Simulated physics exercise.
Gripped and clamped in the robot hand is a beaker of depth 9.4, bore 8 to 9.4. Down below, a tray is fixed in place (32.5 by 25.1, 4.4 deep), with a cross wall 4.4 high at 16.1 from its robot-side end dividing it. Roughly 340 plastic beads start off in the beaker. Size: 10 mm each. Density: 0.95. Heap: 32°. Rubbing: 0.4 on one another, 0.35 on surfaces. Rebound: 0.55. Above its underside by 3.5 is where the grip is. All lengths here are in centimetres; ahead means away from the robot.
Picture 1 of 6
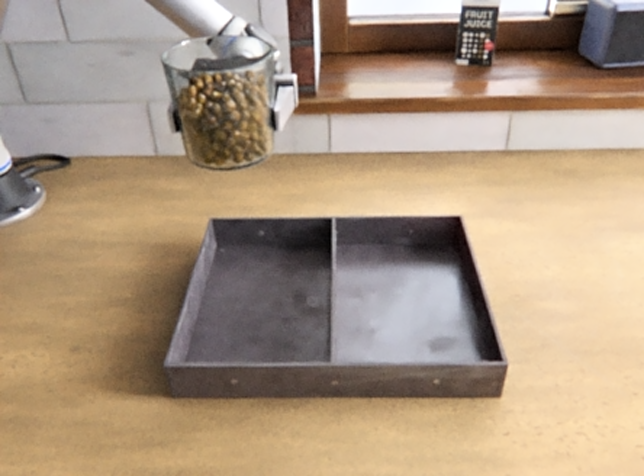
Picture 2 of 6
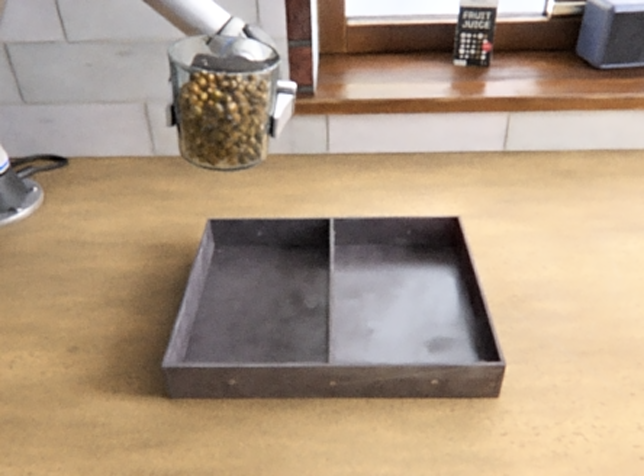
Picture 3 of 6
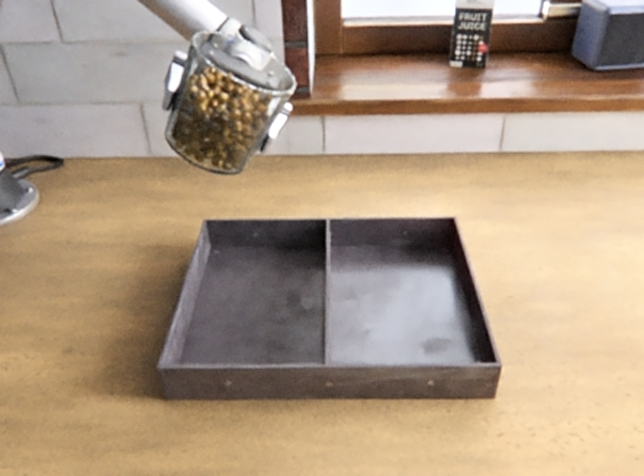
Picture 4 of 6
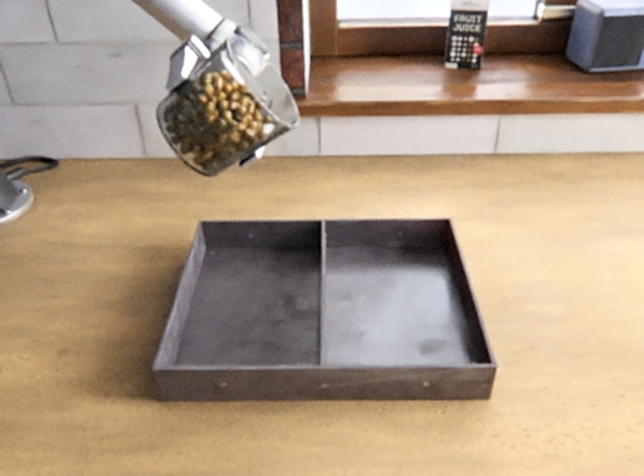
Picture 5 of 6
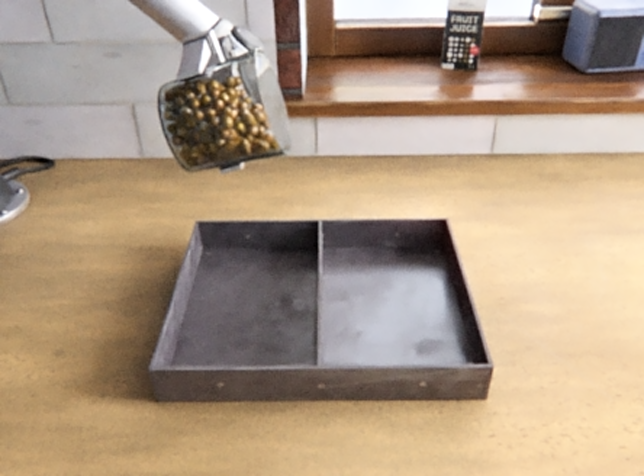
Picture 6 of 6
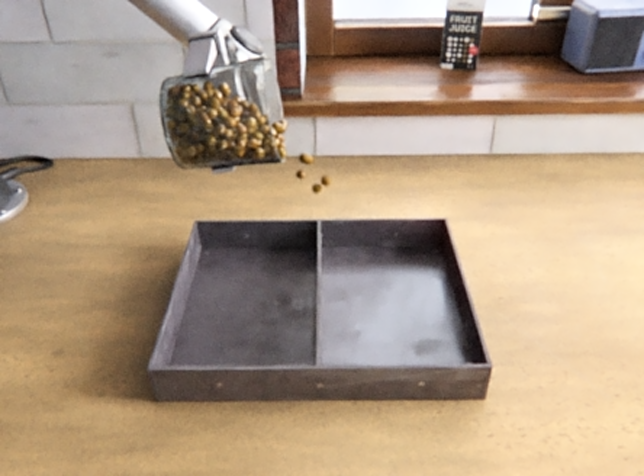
Robot arm tilting a clear beaker of brownish-gold beads steeply to the right above an empty divided tray, the first few beads dropping out.
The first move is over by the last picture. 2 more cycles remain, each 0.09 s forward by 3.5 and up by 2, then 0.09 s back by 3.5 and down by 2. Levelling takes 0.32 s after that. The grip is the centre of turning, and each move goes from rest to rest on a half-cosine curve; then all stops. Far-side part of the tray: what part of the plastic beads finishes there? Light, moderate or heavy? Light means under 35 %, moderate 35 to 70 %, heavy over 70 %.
Heavy.
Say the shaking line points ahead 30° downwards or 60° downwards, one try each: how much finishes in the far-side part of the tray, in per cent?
Some 55 and 35 per cent.
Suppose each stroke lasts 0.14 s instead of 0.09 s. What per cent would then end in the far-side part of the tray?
Estimate: Close to 70 percent.
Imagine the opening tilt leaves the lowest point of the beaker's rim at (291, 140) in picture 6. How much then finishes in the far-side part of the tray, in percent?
Roughly 70 percent, give or take.
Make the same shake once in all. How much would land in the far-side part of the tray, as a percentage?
About 90 %.
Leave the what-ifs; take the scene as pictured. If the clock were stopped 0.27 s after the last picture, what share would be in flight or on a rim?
I'd put it near 71 per cent.
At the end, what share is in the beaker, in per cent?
I'd put it close to 5 per cent.
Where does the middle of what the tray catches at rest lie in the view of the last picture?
Middle point: About (423, 304).
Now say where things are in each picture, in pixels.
In the first picture, the beaker middle at (225, 105), level; upper third of the load around (222, 101), from x 180 to 265, top at y 75; 336 in the beaker.
In the second picture, the beaker middle at (225, 105), tilted 8° forward; upper third of the load around (219, 101), from x 180 to 265, top at y 75.
In the third picture, the beaker middle at (225, 108), tilted 28° forward; upper third of the load around (209, 101), from x 175 to 270, top at y 75.
In the fourth picture, the beaker middle at (225, 112), tilted 54° forward; upper third of the load around (206, 100), from x 170 to 265, top at y 75.
In the fifth picture, the beaker middle at (225, 116), tilted 74° forward; upper third of the load around (204, 102), from x 170 to 270, top at y 80.
In the sixth picture, the beaker middle at (224, 117), tilted 82° forward; upper third of the load around (201, 108), from x 170 to 325, top at y 85; 331 in the beaker, 5 in flight or on a rim.
Then, 0.27 s on, tilted 82° forward, highest piece 26 above the table; 56 in the far-side part, 42 in the beaker, 238 in flight or on a rim.
Then, 0.54 s on, tilted 31° forward, highest piece 26 above the table; 308 in the far-side part, 12 in the beaker, 5 in the robot-side part, 4 on the table or floor, 7 in flight or on a rim.
Then, 0.88 s on, level, highest piece 23 above the table; 307 in the far-side part, 12 in the beaker, 11 on the table or floor, 6 in the robot-side part.
Then, 1.93 s on, level, highest piece 23 above the table; 307 in the far-side part, 12 in the beaker, 11 on the table or floor, 6 in the robot-side part.
In the end, 307 in the far-side part, 12 in the beaker, 11 on the table or floor, 6 in the robot-side part. That is 91 % in the far-side part of the tray.
